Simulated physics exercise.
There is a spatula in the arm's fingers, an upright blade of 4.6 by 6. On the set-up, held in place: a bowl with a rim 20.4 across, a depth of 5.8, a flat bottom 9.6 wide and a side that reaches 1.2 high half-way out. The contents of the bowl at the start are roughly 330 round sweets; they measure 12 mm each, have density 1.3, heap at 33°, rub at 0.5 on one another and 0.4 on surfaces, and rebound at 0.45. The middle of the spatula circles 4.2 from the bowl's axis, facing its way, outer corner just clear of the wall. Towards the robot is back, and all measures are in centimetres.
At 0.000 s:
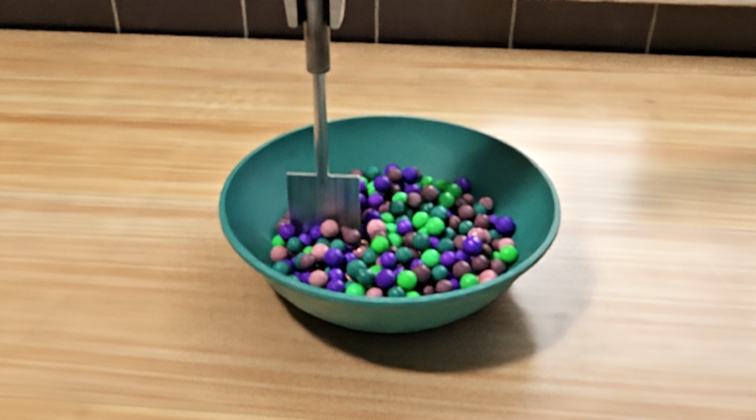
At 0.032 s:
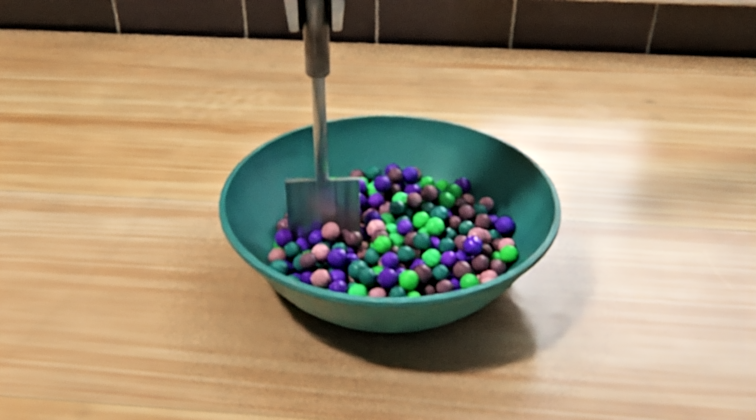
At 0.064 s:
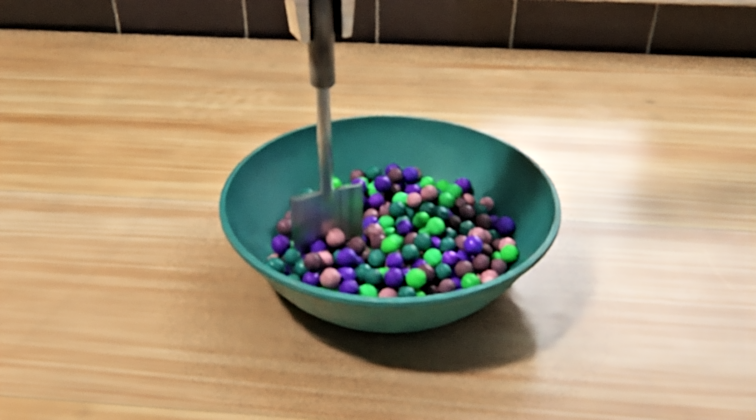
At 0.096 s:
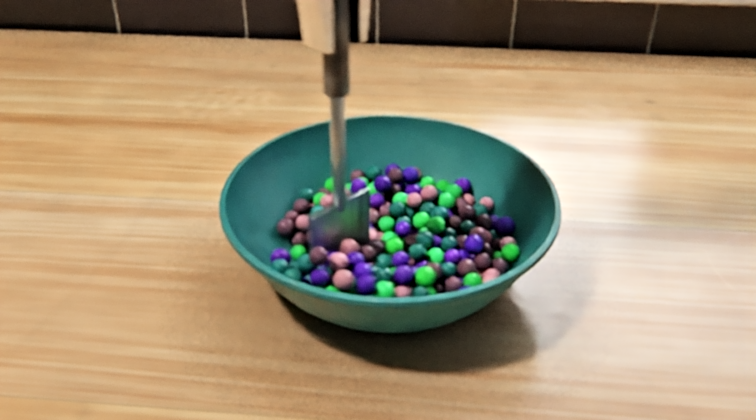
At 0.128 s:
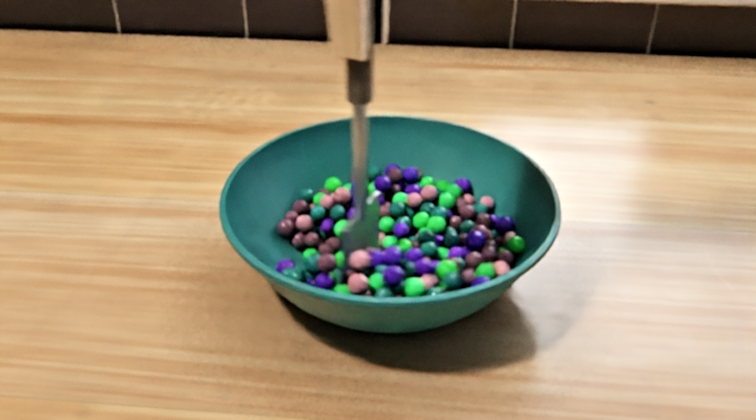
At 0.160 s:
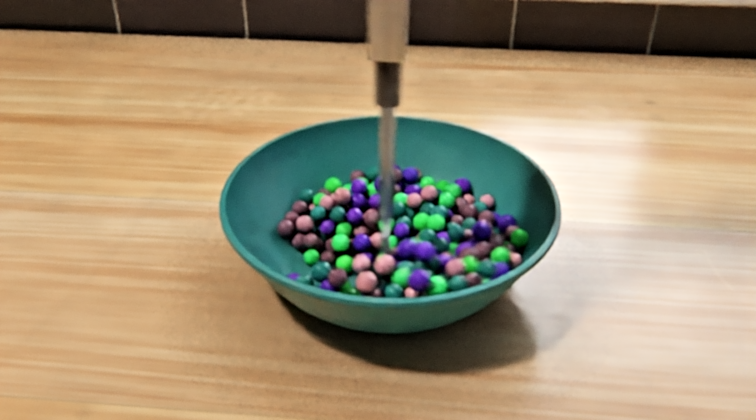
To begin with, a metal spatula held by a robot gripper stands upright at the left side of a teal bowl of purple, green, pink and brown balls. The arm then sweeps it rightward through the near part of the bowl, turning the blade edge-on as nearby balls shift and mix.
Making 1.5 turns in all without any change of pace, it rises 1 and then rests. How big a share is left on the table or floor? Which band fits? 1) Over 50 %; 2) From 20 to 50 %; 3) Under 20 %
Option 3: Under 20 %.
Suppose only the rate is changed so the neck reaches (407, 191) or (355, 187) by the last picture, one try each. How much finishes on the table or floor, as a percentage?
Some 15 and 5 per cent.
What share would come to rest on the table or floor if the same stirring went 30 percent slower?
In that case it comes to around 5 percent.
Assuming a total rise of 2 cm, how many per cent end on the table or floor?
Around 10 %.
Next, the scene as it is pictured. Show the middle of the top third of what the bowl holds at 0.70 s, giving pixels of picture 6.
Close to pixel (368, 277).
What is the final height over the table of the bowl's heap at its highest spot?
Some 5.5 cm.
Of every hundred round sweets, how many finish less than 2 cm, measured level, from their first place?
Around 5 in a hundred, roughly.
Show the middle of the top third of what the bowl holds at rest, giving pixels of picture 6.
About (448, 220).
After 0.43 s, 265° round, highest piece 9 above the table; 308 in the bowl, 12 on the table or floor, 10 in flight or on the tool.
After 0.70 s, 80° round, highest piece 8 above the table; 293 in the bowl, 36 on the table or floor, 1 in flight or on the tool.
After 1.03 s, 180° round, highest piece 5 above the table; 290 in the bowl, 40 on the table or floor.
After 1.73 s, 180° round, highest piece 5 above the table; 290 in the bowl, 40 on the table or floor.
At rest, 290 in the bowl, 40 on the table or floor. That is 12 % on the table or floor.
